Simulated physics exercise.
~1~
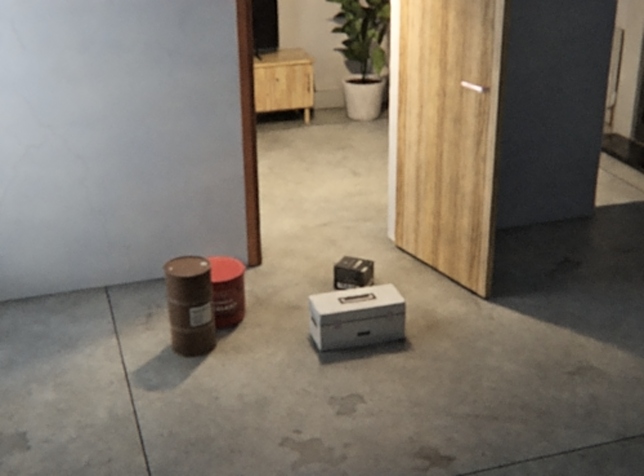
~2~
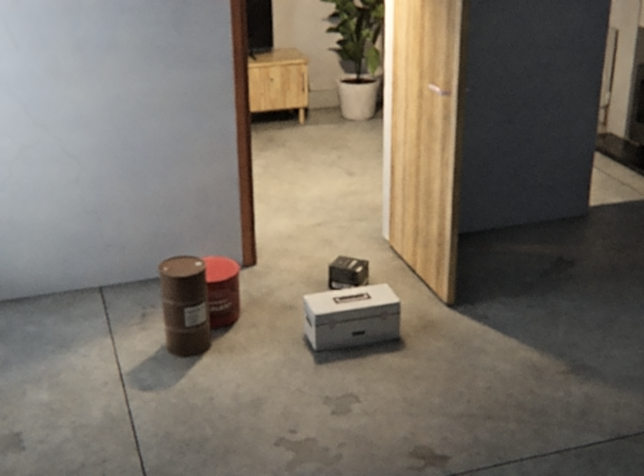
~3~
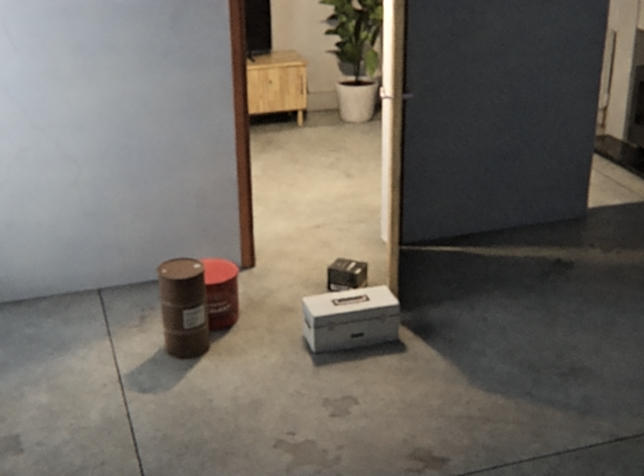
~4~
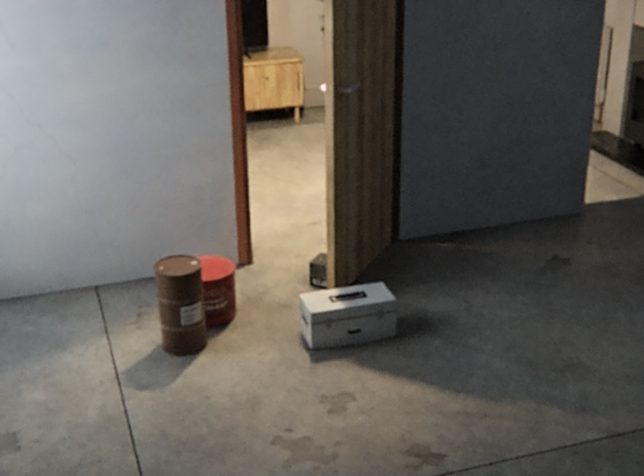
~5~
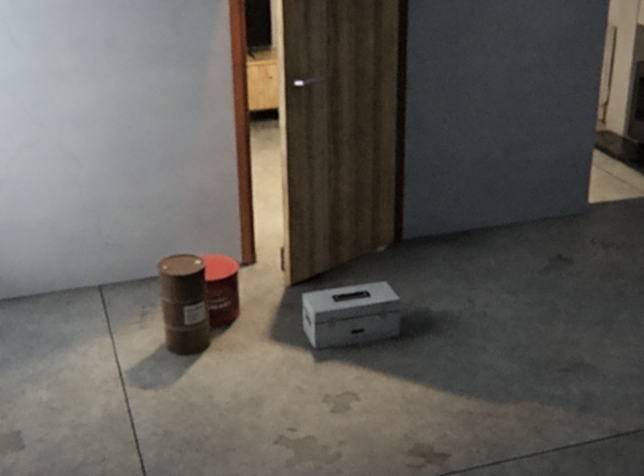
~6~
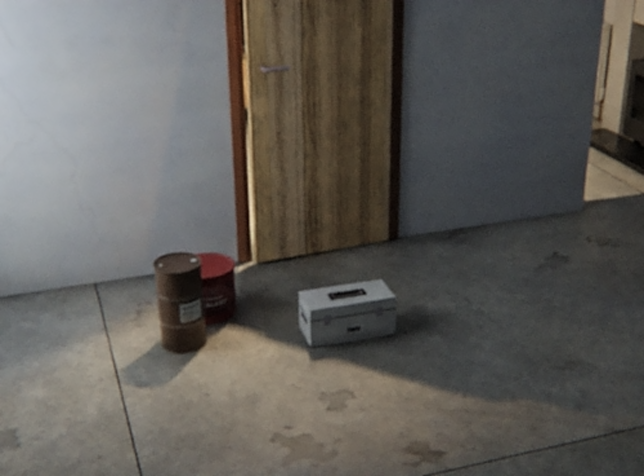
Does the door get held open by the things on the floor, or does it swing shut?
It swings shut. The small black box is pushed along as the door moves, and it does not keep the door from closing.
